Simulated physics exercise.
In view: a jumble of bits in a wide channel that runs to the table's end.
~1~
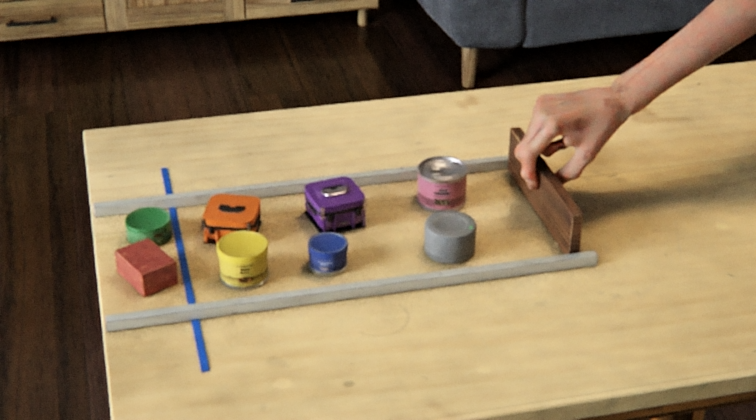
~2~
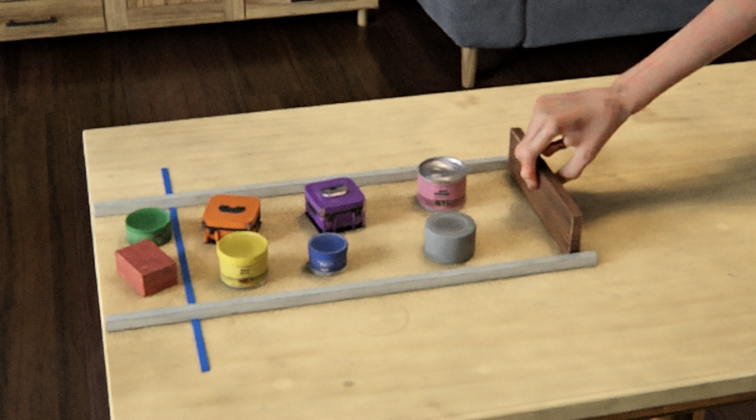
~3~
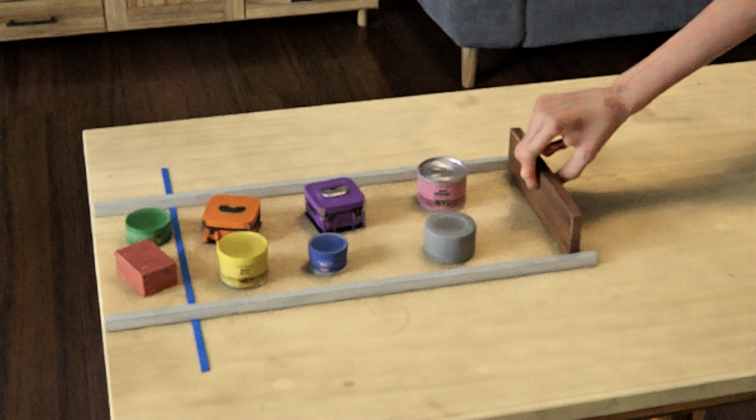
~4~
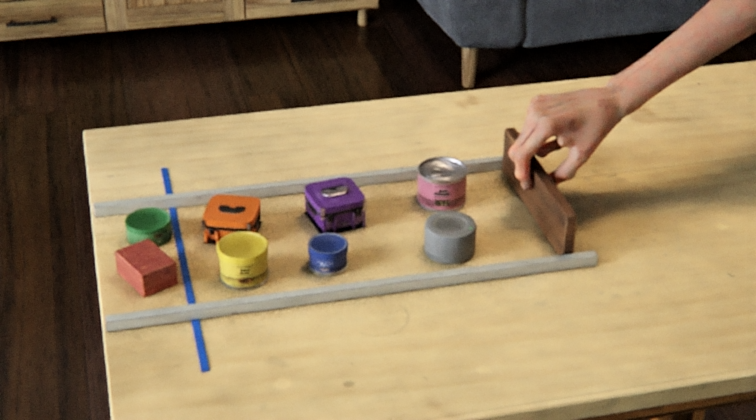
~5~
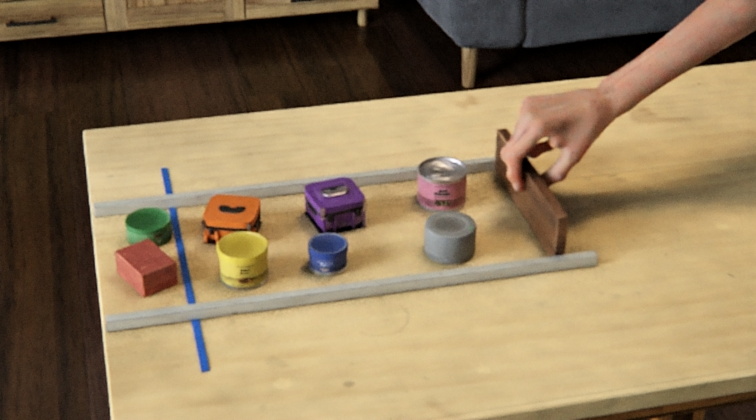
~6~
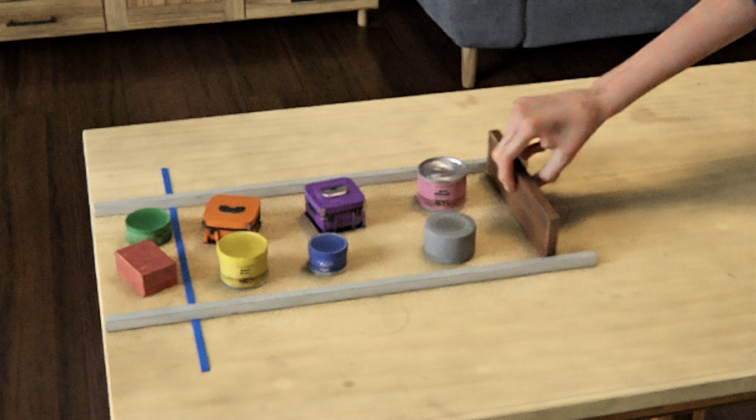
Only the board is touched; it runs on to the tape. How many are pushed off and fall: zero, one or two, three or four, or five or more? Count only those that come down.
The number that fall off is three or four.
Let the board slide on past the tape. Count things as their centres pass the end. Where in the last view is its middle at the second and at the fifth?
First at (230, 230), next at (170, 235).
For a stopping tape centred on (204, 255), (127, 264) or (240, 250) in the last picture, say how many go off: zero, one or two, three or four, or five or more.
Taking them in turn, three or four; at least five; one to two.
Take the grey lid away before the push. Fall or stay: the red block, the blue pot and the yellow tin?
The red block tumbles off, the blue pot holds on, the yellow tin does not fall.
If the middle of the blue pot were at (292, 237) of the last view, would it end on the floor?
Then it survives.
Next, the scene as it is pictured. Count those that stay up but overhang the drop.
2 of them.
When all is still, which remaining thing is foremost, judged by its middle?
The blue pot ends nearest.
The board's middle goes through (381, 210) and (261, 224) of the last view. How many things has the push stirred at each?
First 4, then 8.
A little later, none off yet; red block at rest near (146, 267); green tub at rest near (149, 228); yellow tin at rest near (244, 261).
When it is over, the number that fall off is three or four; down, orange case, yellow tin, green tub and red block.
